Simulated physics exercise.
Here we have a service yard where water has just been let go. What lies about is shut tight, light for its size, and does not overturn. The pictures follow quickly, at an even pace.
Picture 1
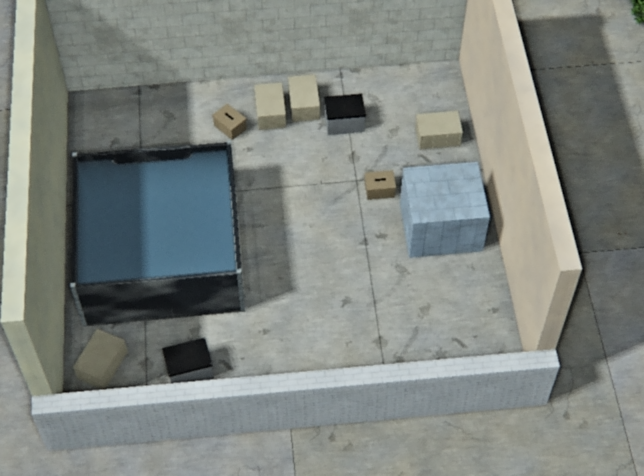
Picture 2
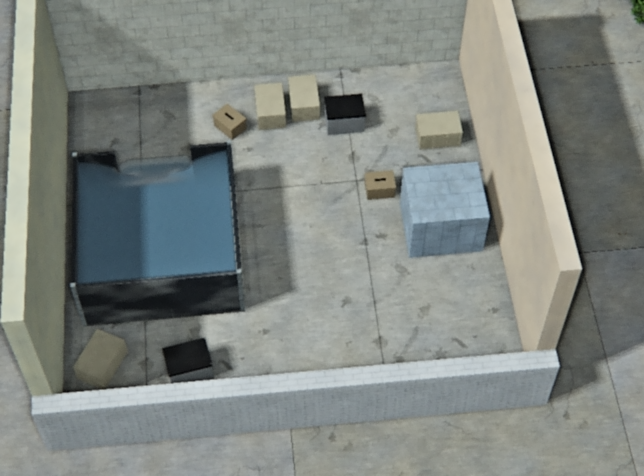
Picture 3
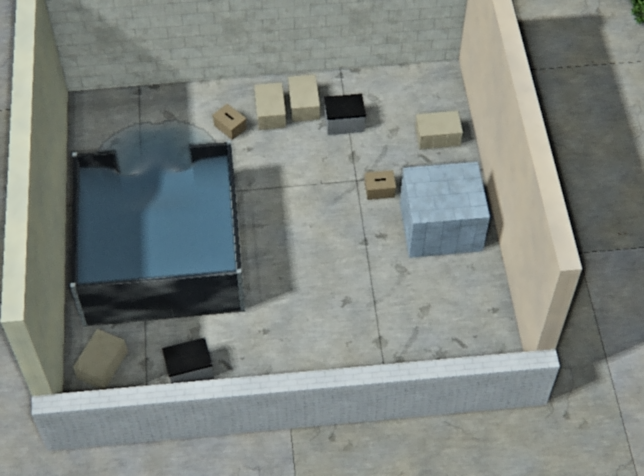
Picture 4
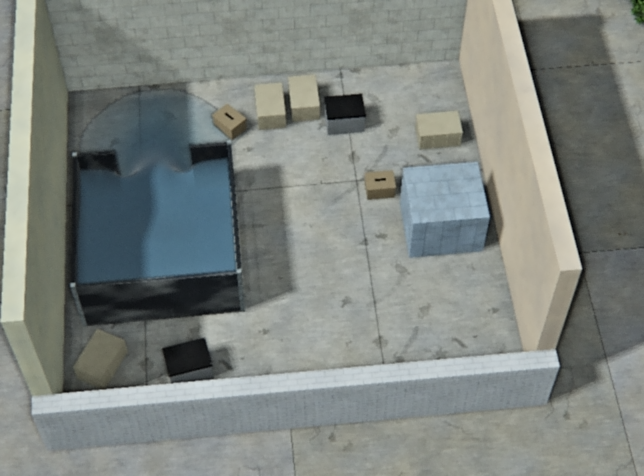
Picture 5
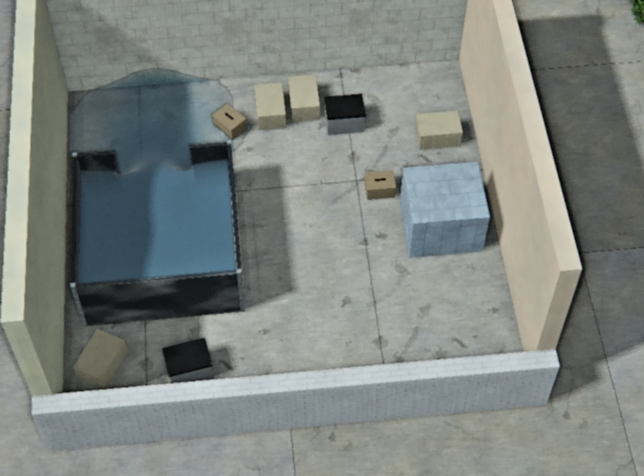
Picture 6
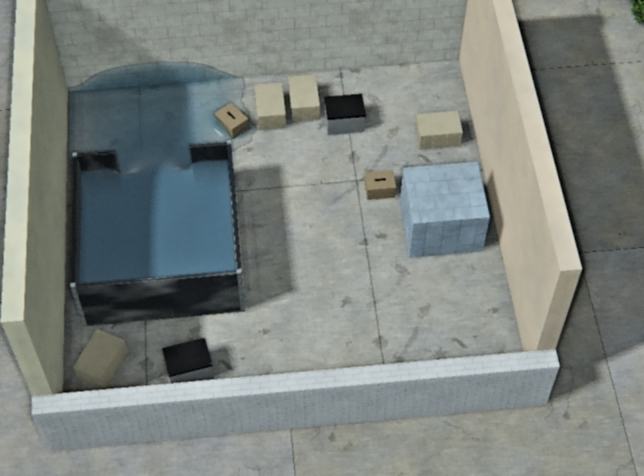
A walled concrete service yard is seen from high above at an angle, by a camera that stays still. A large dark tank of blue water stands at left, a pale blue-grey block at right, and small tan, brown and black-topped boxes sit around them. Water pours through a gap in the tank's far side, fans across the floor and laps the back wall, while the boxes stay put.
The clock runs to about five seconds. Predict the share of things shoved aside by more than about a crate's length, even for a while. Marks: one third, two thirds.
That comes to at least two thirds.
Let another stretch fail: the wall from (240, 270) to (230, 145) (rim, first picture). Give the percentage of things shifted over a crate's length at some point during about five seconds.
Near 90 in a hundred.
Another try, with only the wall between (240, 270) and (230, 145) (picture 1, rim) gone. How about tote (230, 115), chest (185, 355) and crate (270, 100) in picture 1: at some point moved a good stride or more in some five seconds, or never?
One after the other: That far or more, shifted that much, swept aside.
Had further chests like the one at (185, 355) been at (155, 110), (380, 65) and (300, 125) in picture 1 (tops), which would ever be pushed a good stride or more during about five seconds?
As listed: Swept aside, pushed that far, yes.
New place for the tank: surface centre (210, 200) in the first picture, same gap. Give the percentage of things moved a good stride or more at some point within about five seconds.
Near 100 in a hundred.
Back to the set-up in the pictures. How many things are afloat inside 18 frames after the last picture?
It comes to 2.
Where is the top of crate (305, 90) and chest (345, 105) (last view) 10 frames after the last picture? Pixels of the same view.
Close to (341, 108) and (369, 119).
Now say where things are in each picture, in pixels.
The first picture shows a tote at (229, 117), on the bottom; a crate at (270, 99) rests on the ground; 0 of 8 have shifted.
The second picture shows a tote at (229, 117), on the bottom; a crate at (270, 99) rests on the ground; 0 of 8 have shifted.
The third picture shows a tote at (229, 117), on the bottom; a crate at (270, 99), on the bottom; 0 of 8 have shifted.
The fourth picture shows a tote at (229, 117) rests on the ground; a crate at (270, 99) rests on the ground; 0 of 8 have shifted.
The fifth picture shows a tote at (229, 117) rests on the ground; a crate at (270, 99) rests on the ground; 0 of 8 have shifted.
The sixth picture shows a tote at (231, 116) rests on the ground, close to its start; a crate at (270, 99), on the bottom; 0 of 8 have shifted.
A moment on, 0 of 8 are well off their spots; 0 afloat.
Next, 3 of 8 are well off their spots; 0 afloat.
Later, 4 of 8 are well off their spots; 2 afloat.
In the end, 6 of 8 are well off their spots, and 6 have been at some point; 3 afloat.
